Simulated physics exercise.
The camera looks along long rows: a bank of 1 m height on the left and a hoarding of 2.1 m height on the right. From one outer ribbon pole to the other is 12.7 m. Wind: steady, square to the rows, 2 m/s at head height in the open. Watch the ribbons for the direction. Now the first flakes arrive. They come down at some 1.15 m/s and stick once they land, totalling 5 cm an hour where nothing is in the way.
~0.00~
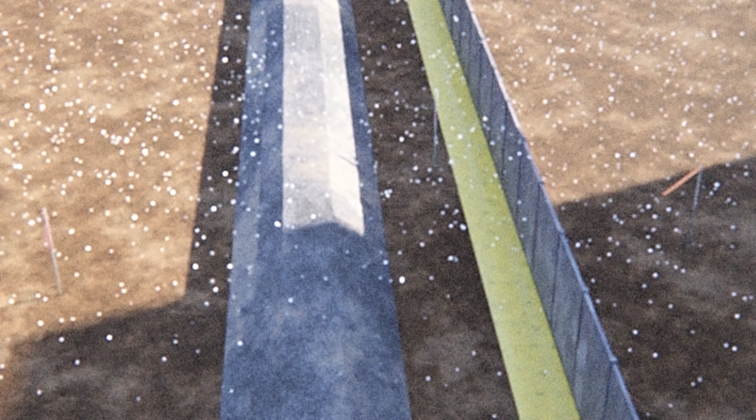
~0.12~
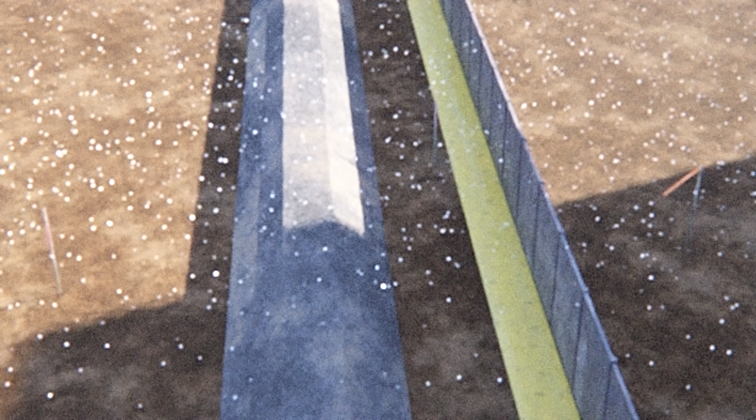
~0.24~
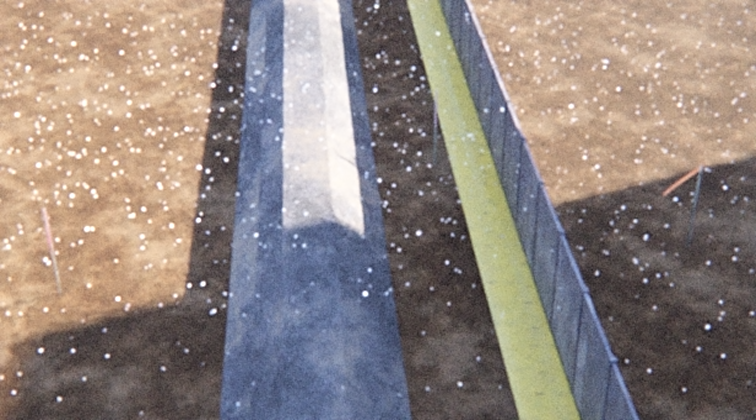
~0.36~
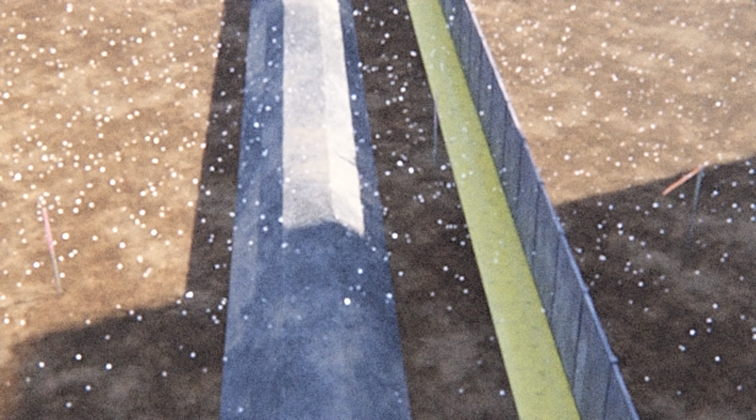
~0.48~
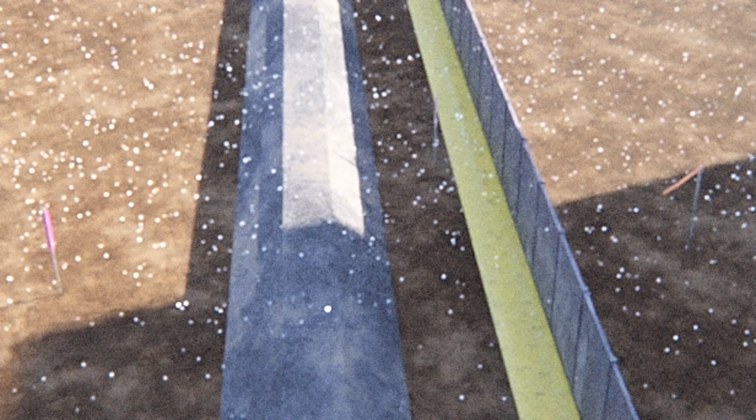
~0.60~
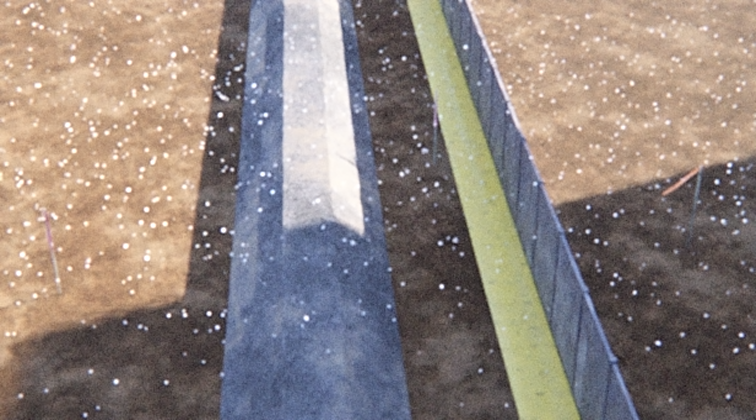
On bare brown ground, a long blue-grey bank, partly sunlit, and a yellow-green strip beside a fence stay still while white flakes drift across the view and small ribbons on thin poles at either side flutter slightly.
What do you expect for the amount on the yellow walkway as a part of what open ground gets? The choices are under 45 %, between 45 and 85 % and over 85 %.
Expect from 45 to 85 % of the open-ground amount.
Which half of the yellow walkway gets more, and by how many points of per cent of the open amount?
It's the side on the left, by some 25 points.
After 10 minutes open ground has 8 mm and the yellow walkway 6 mm.
After 30 minutes open ground has 25 mm and the yellow walkway 18 mm.
After 60 minutes open ground has 50 mm and the yellow walkway 35 mm, so the yellow walkway has 70 % of the open amount; the left half of it has 82 %, the right half 58 %.
